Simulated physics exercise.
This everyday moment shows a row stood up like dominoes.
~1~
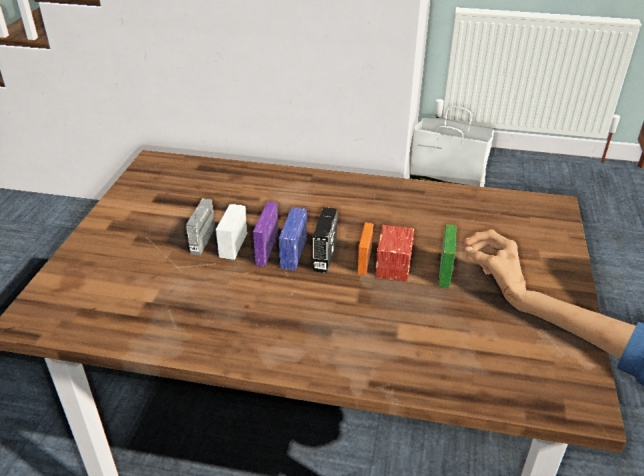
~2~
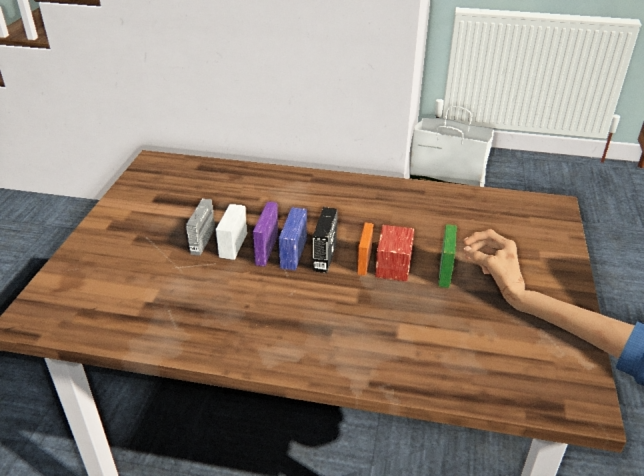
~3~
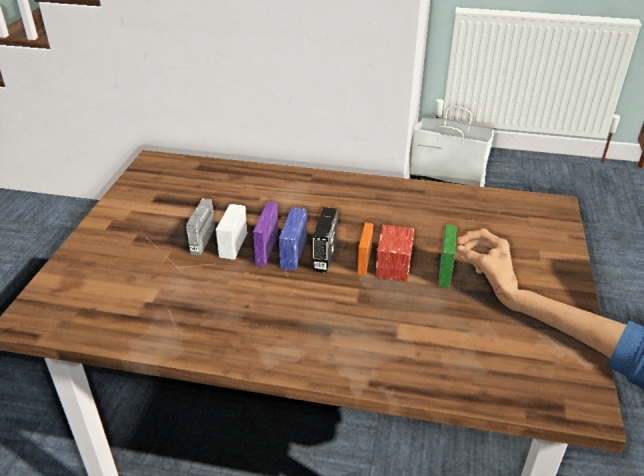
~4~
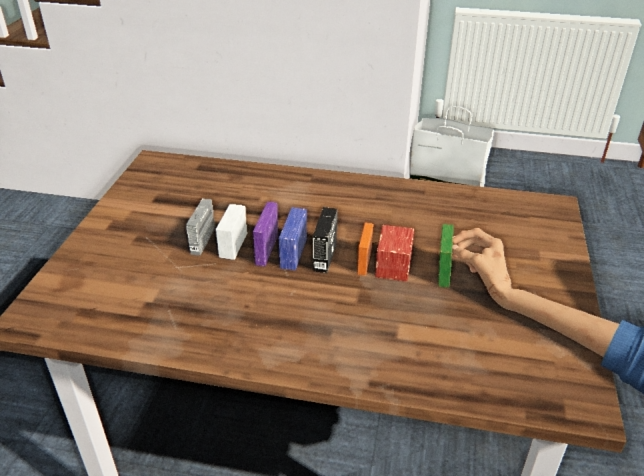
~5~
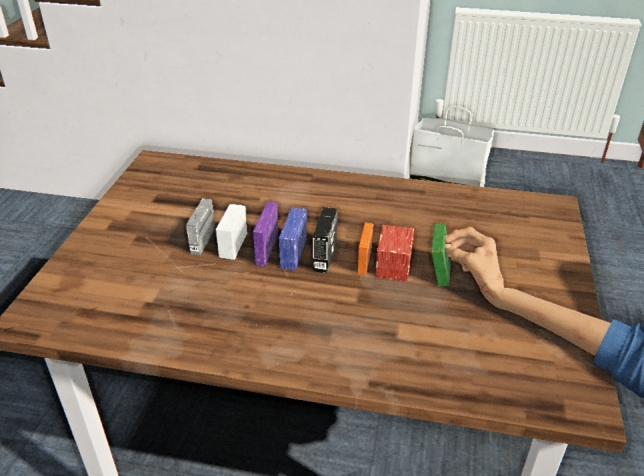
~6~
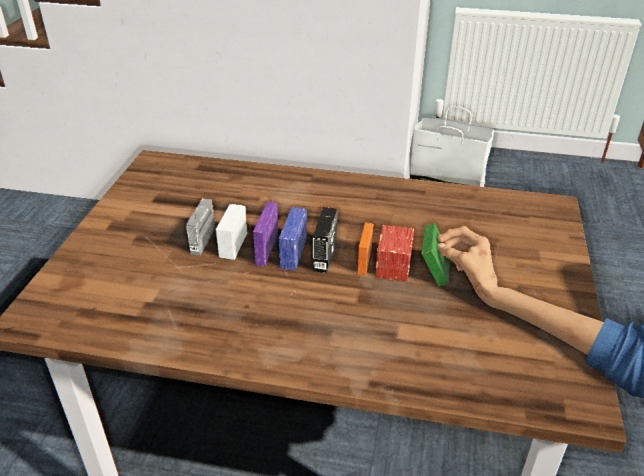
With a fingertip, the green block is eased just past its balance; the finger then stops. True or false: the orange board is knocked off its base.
False.
Then, 0.10 s past the last view, green block 45° over.
Then, 0.40 s past the last view, orange board resting near (365, 249).
Then, 1.10 s past the last view, green block 47° over.
Finally, all 6 still in place. Final places as the last picture's camera would see them, orange board near (365, 249).
